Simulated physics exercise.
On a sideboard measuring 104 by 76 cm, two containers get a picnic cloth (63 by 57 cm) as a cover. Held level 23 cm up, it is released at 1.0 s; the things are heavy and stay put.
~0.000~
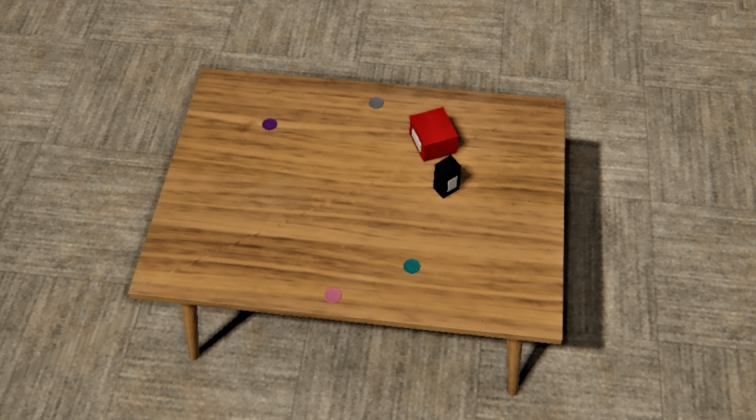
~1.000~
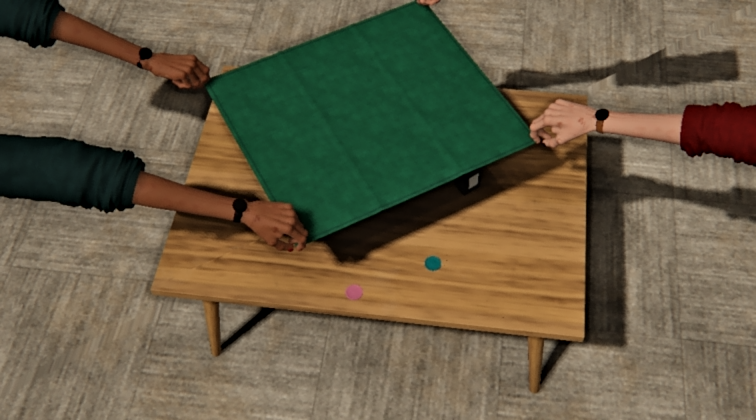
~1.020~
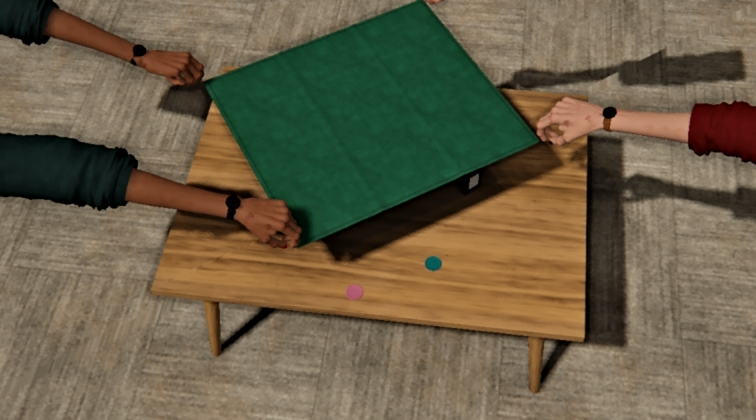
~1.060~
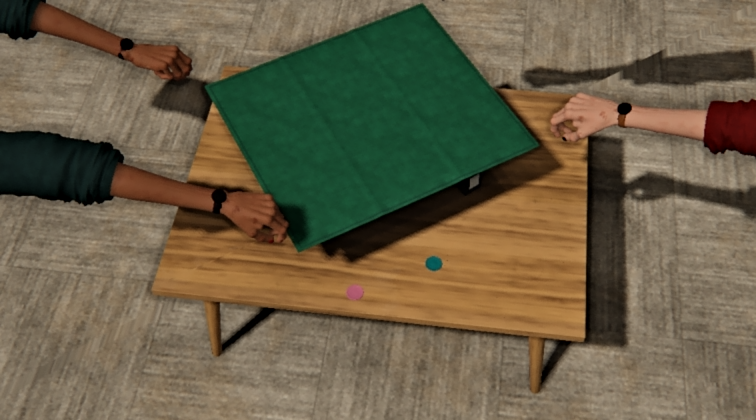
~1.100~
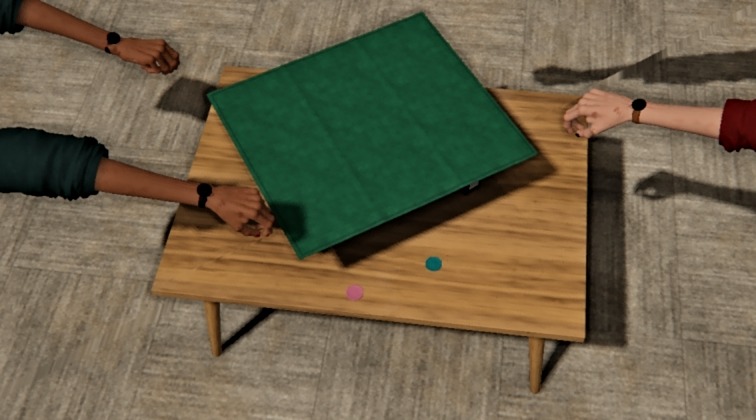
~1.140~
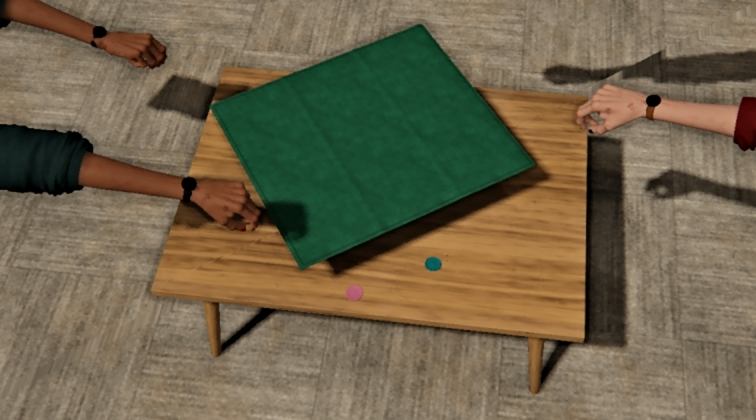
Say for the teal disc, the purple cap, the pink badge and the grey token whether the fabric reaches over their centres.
The teal disc stays uncovered, the purple cap gets covered, the pink badge remains in the open, the grey token vanishes under it.
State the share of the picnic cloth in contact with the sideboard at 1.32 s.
Share in contact: Around 70 %.
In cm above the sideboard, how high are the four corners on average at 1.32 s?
I'd put their mean height at around 0 cm.
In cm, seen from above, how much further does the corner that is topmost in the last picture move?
4 cm.
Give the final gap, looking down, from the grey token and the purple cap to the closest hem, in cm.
The first sits about 10 cm from the nearest hem, the second about 3 cm.
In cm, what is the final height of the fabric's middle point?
About 0 cm up.
After 1.3 s, 70 % of it is down, spanning 77 by 78 cm, above grey token, purple cap.
After 1.5 s, 70 % of it is down, spanning 77 by 80 cm, above grey token, purple cap.
After 1.7 s, 70 % of it is down, spanning 79 by 80 cm, above grey token, purple cap.
After 1.9 s, 70 % of it is down, spanning 78 by 80 cm, above grey token, purple cap.
After 2.7 s, 70 % of it is down, spanning 78 by 80 cm, above grey token, purple cap.
